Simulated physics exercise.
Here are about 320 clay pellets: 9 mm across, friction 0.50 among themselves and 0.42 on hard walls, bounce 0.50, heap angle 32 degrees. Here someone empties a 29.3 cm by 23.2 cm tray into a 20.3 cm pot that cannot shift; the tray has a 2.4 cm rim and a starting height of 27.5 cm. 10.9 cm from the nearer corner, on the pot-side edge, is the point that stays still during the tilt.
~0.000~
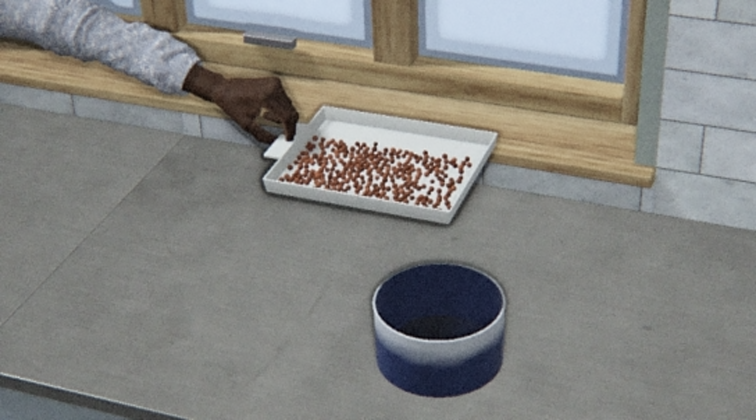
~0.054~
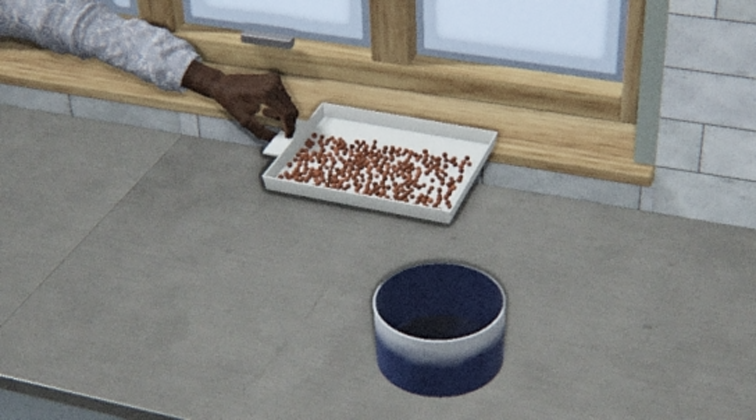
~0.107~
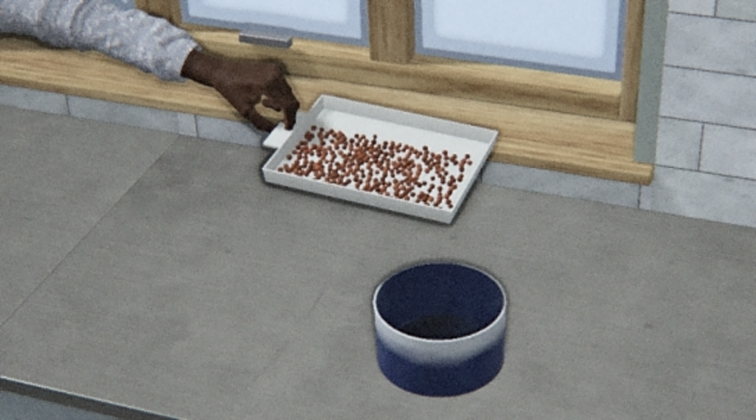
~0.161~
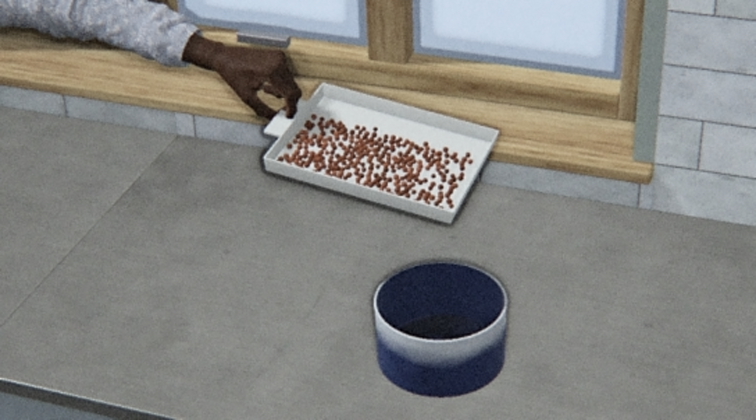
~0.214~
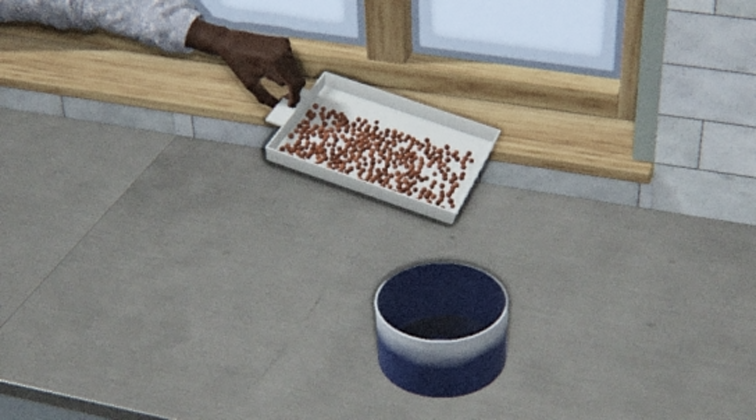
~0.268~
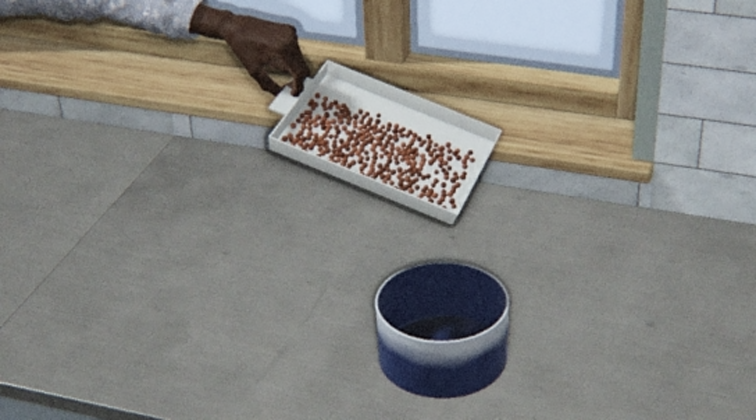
A shallow white tray scattered with small reddish-brown pellets rests at the back of a grey countertop, seen from above at an angle, beneath a pale wood-framed window with white tiles beside it. A hand in a speckled grey sleeve grips its left handle, and a round dark blue and white pot stands in front. The hand raises the tray's left side, slanting it toward the right, while the camera and pot stay still.
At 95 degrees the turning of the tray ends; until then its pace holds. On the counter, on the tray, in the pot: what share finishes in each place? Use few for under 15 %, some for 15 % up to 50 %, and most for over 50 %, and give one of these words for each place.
Counter: Most, tray: Few, pot: Some.
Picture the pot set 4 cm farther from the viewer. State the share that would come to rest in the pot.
Then about 35 per cent.
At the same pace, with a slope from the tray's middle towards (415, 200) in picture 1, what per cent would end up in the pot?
Roughly 95 percent of them.
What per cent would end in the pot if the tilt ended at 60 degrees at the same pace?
Estimated share: About 0 %.
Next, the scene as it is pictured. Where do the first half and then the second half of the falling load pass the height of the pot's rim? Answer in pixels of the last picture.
Around (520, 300), then around (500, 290).
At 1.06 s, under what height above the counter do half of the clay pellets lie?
Height: Around 32 cm.
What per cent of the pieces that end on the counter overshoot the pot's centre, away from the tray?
Estimate: Roughly 100 per cent of the pieces.
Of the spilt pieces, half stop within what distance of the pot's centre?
Distance: Roughly 20 cm.
After 0.74 s, tilt 54 degrees; the tray holds 100 %, the pot 0 %.
After 1.06 s, tilt 79 degrees; the tray holds 90 %, the pot 0 %.
Then, at 1.48 s, tilt 95 degrees; the tray holds 40 %, the pot 5 %.
In the end, at 2.6 s, counter 65 %, tray 0 %, pot 35 %.
